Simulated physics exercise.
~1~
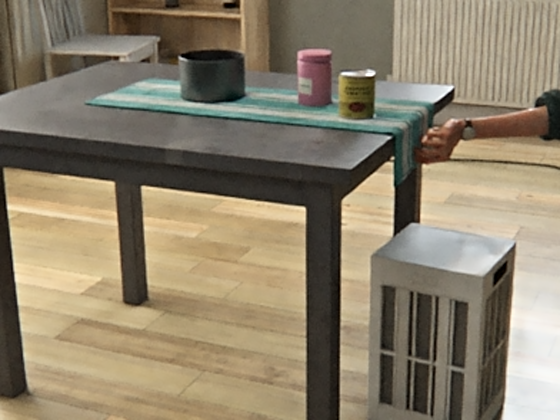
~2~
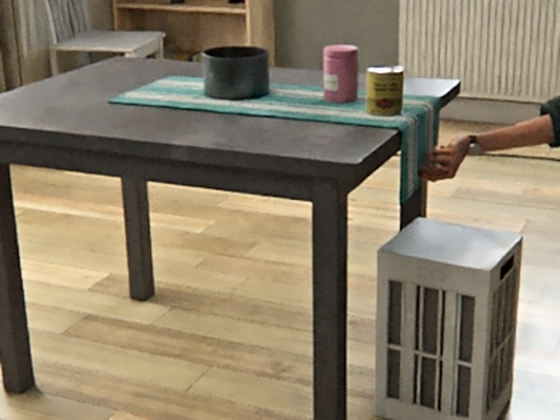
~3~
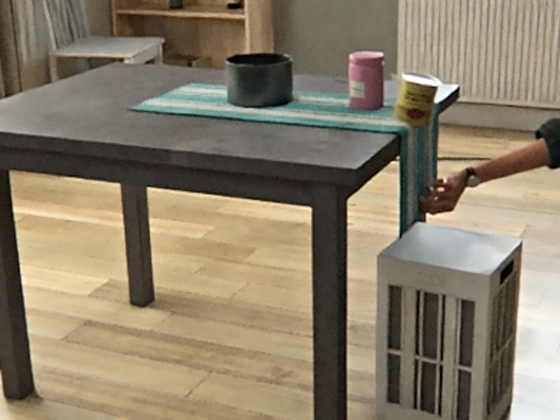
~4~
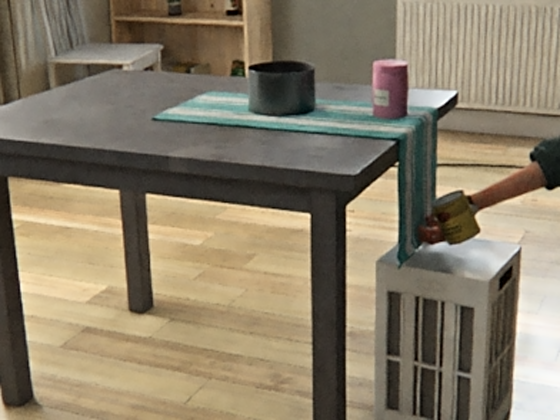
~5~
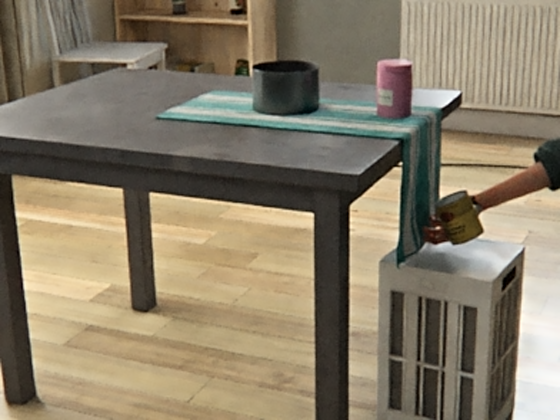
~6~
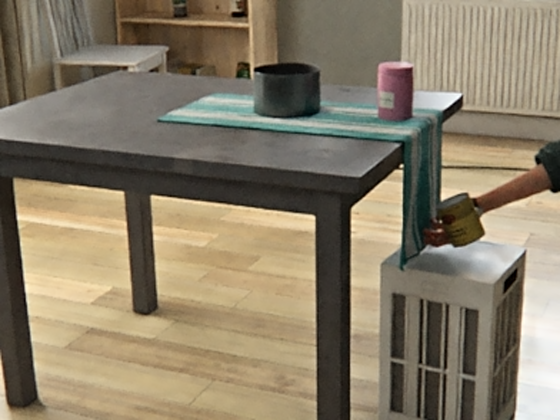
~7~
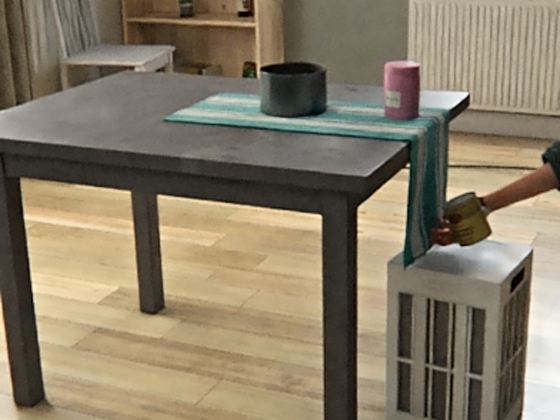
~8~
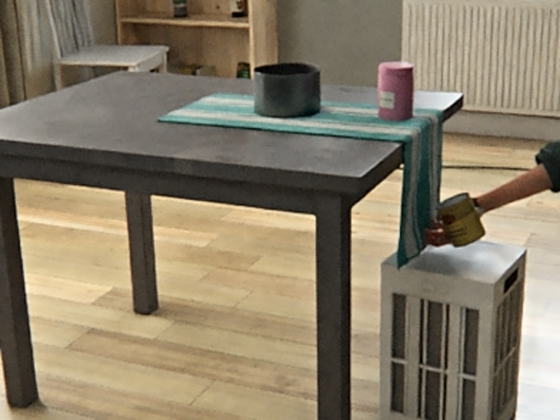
A striped turquoise cloth, pulled by a hand, carries a yellow tin off the table.
